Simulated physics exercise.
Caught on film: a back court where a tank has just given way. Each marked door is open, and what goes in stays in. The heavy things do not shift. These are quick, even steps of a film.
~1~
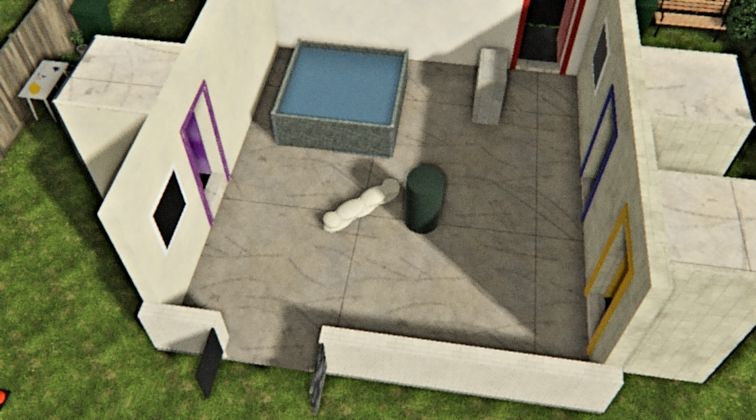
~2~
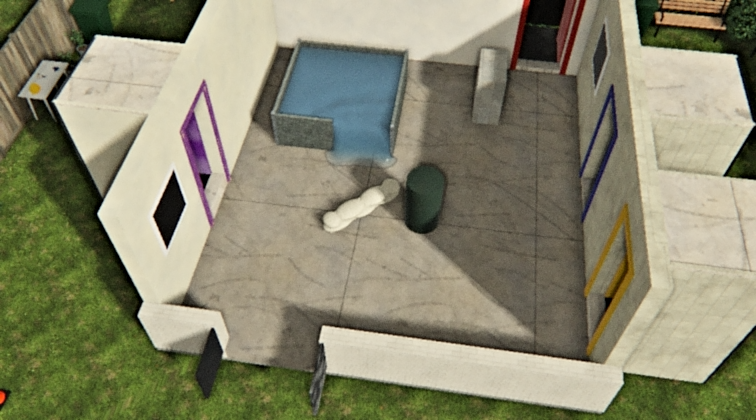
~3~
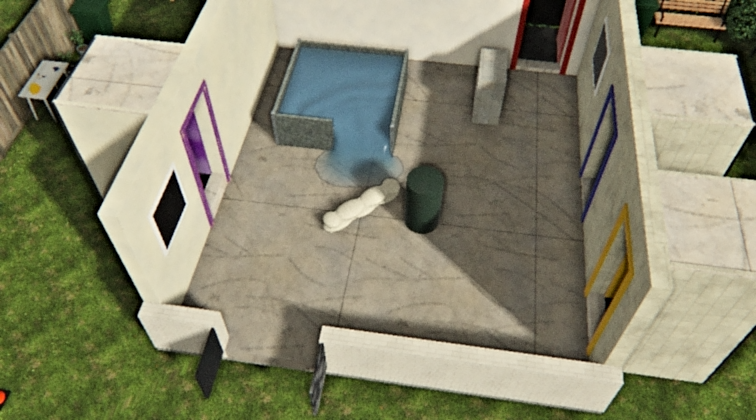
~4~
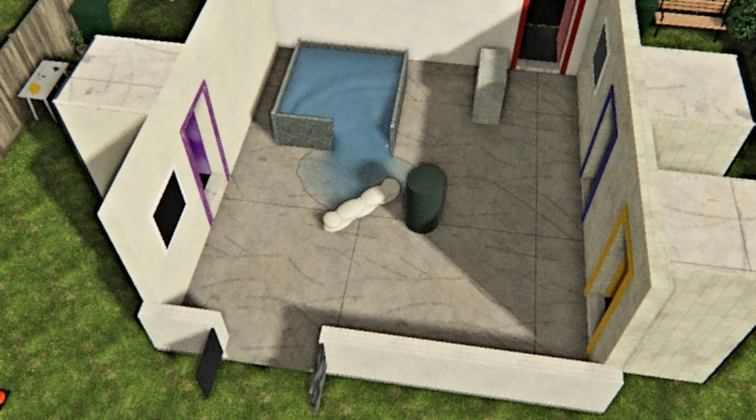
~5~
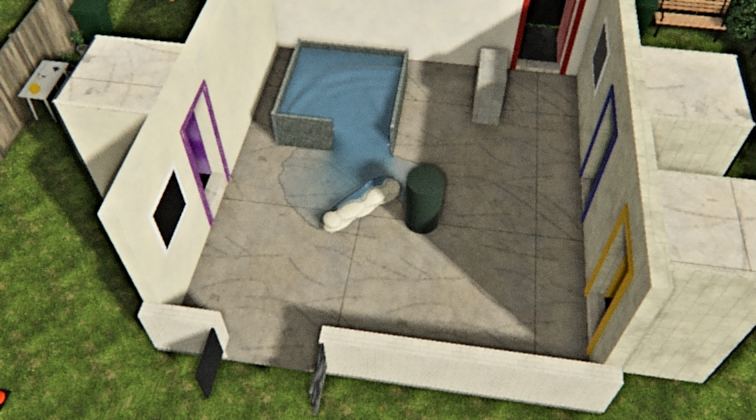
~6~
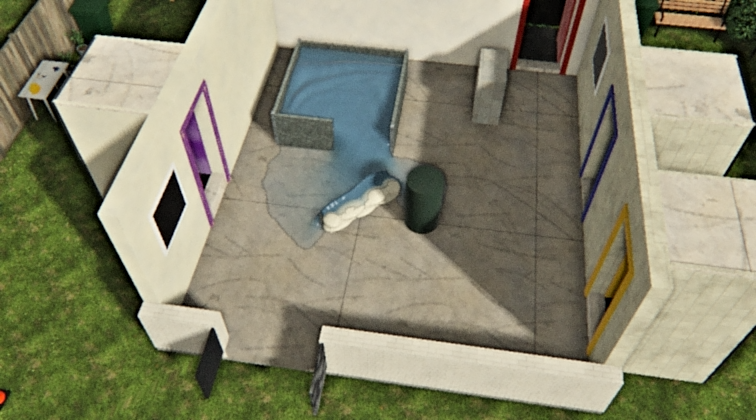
Water pours through a gap in the front wall of a raised stone tank at the back left of a walled, paved court, seen from high above. A white lumpy form and a dark green cylinder stand mid-court, between purple-framed and yellow-framed openings. The water spreads forward and leftward in a thin, widening sheet, reaching around the white form, while the camera stays still.
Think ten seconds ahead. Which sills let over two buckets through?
The red door admits no more than that; the purple door admits no more than that; the yellow door admits no more than that; the blue door lets in a lot.
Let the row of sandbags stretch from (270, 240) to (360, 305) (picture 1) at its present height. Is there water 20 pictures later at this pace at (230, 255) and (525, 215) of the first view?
One after the other: Awash, under water.
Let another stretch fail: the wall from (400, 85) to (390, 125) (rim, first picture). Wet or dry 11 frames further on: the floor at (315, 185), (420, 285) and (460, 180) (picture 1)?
As listed: Not flooded, no water, wet.
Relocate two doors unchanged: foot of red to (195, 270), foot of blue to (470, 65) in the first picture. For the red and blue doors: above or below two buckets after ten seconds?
Then: The red door is over, the blue door holds.
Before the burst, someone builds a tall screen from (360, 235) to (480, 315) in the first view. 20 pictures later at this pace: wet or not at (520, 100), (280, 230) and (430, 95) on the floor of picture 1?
As listed: Clear, flooded, dry.
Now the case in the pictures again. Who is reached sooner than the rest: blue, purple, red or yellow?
The purple-painted one.
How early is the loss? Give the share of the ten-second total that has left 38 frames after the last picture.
Near 60 in a hundred.
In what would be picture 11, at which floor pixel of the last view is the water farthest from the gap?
I would point to (234, 325).
A moment on, water covers 25 % of the floor; the red door not reached, the purple door wet at the sill, nothing in, the yellow door not reached, the blue door not reached.
Next, water covers 45 % of the floor; the red door not reached, the purple door wet at the sill, nothing in, the yellow door not reached, the blue door wet at the sill, nothing in.
Then, water covers 55 % of the floor; the red door not reached, the purple door under two buckets in, the yellow door wet at the sill, nothing in, the blue door over two buckets in.
Later, water covers 80 % of the floor; the red door wet at the sill, nothing in, the purple door under two buckets in, the yellow door wet at the sill, nothing in, the blue door over two buckets in.
In the end, water covers 90 % of the floor; the red door wet at the sill, nothing in, the purple door under two buckets in, the yellow door wet at the sill, nothing in, the blue door far over two buckets in.
